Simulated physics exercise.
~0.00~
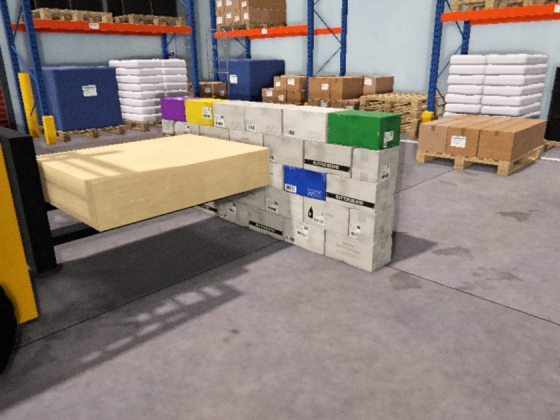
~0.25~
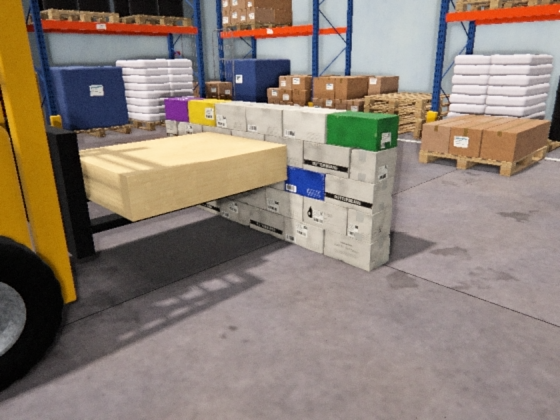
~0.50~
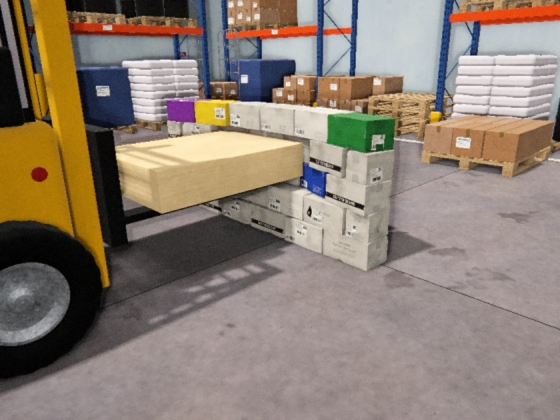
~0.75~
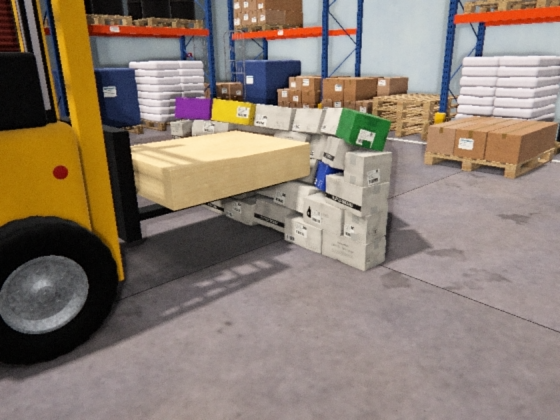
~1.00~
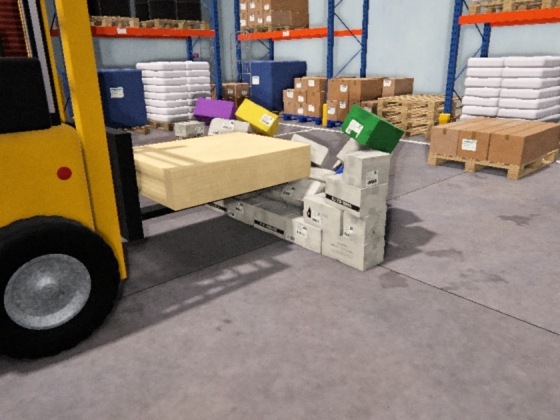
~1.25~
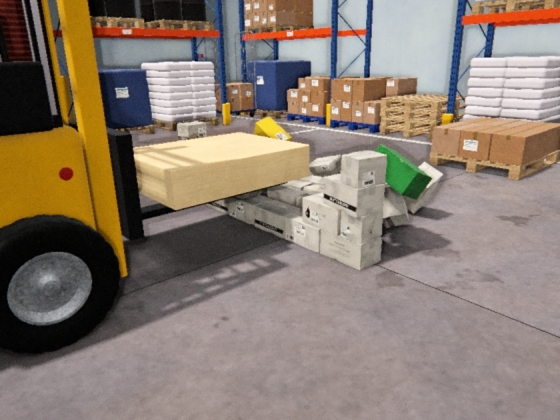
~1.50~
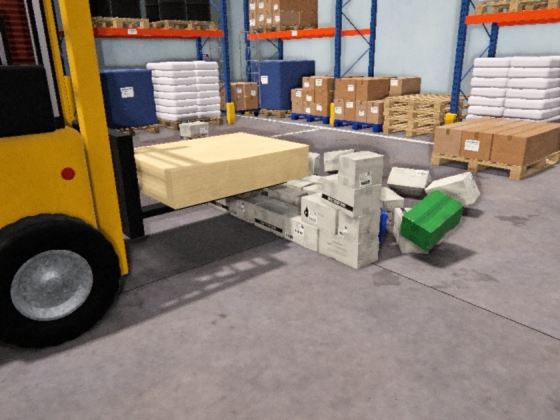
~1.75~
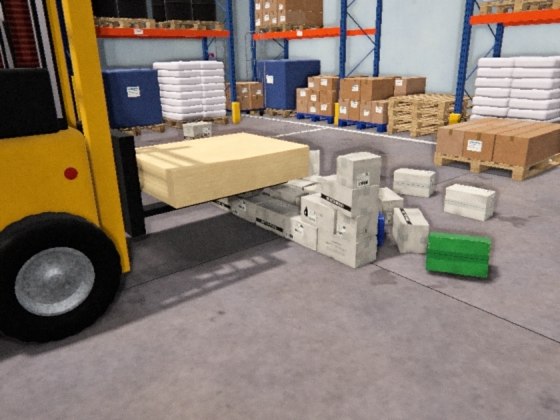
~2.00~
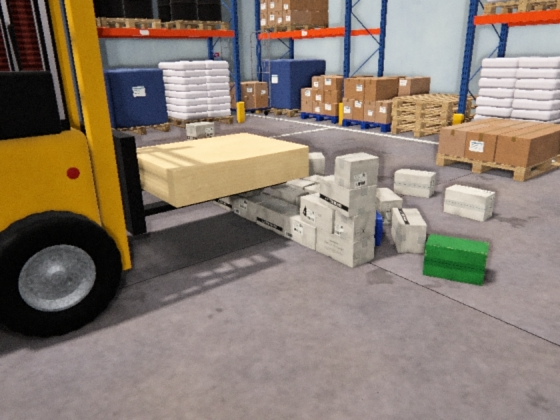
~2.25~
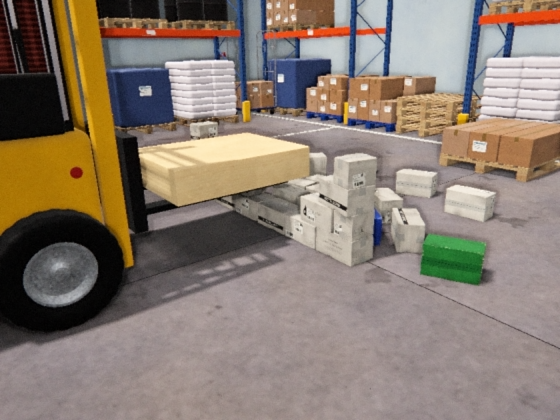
Yellow forklift pushing a crated load into a wall of pale boxes, toppling many and leaving a green one on the floor.
